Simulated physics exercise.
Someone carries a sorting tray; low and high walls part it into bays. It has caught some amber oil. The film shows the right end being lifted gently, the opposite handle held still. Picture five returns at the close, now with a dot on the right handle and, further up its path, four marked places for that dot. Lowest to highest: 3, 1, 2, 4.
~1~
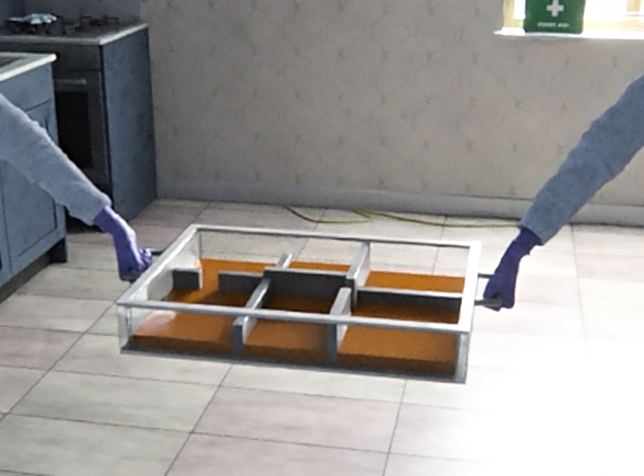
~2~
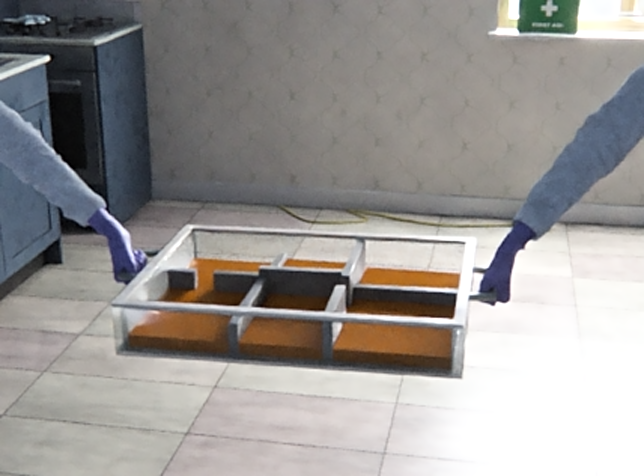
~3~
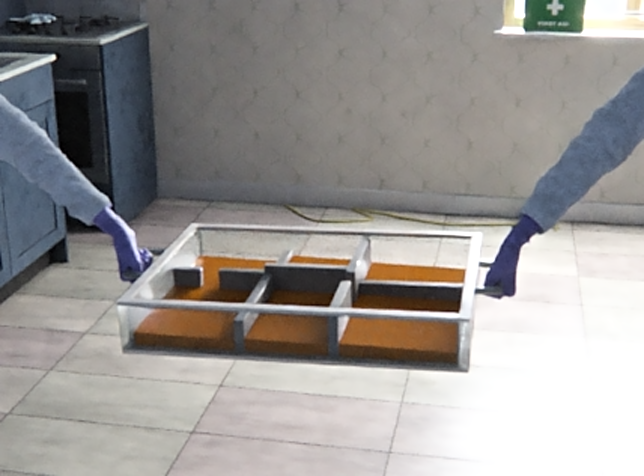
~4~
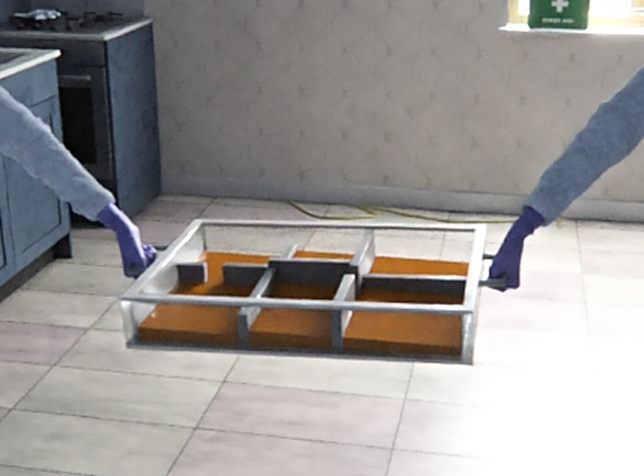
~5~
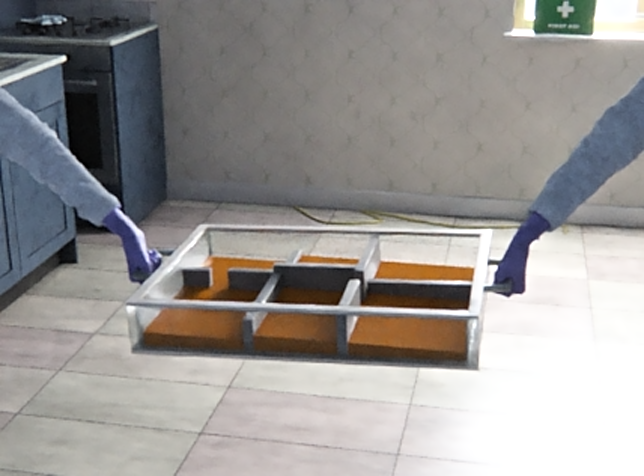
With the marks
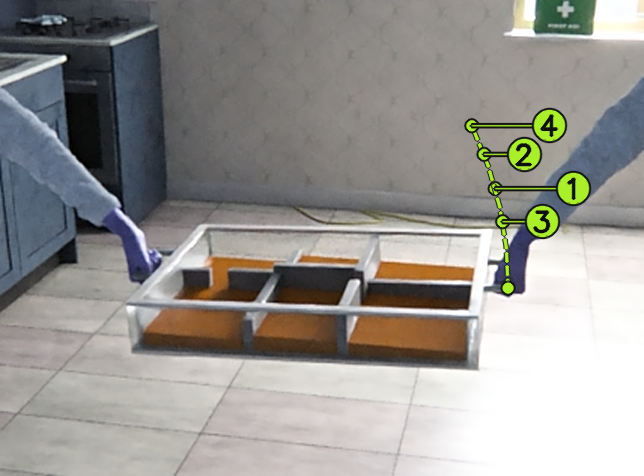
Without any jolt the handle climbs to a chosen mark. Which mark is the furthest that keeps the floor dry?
That is stop 2.
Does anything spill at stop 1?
No.
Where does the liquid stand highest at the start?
That is the back middle bay.
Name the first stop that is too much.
It is 4.
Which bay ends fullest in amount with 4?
The front left bay.
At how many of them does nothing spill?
Three.
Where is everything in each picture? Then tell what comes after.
In the first picture, the tray is level; deepest in the back middle bay, at (319, 277), shallowest in the back right; right handle at (498, 290).
The second picture shows tipped about 1° down to the left; no wall is crossed; right handle at (494, 284).
The third picture shows tipped about 2° down to the left; no wall is crossed; right handle at (499, 278).
The fourth picture shows tipped about 3° down to the left; no wall is crossed; right handle at (503, 270).
The fifth picture shows tipped about 3° down to the left; deepest in the back middle bay, at (329, 271), shallowest in the front right; right handle at (509, 275).
In lime, 1 at (495, 188); 2 at (484, 154); 3 at (502, 221); 4 at (471, 125).
With 1, nothing spills; the front left bay holds the most.
With 2, nothing spills; the front left bay holds the most.
With 3, nothing spills; the front middle bay holds the most.
With 4, about 6 % goes over the rim.
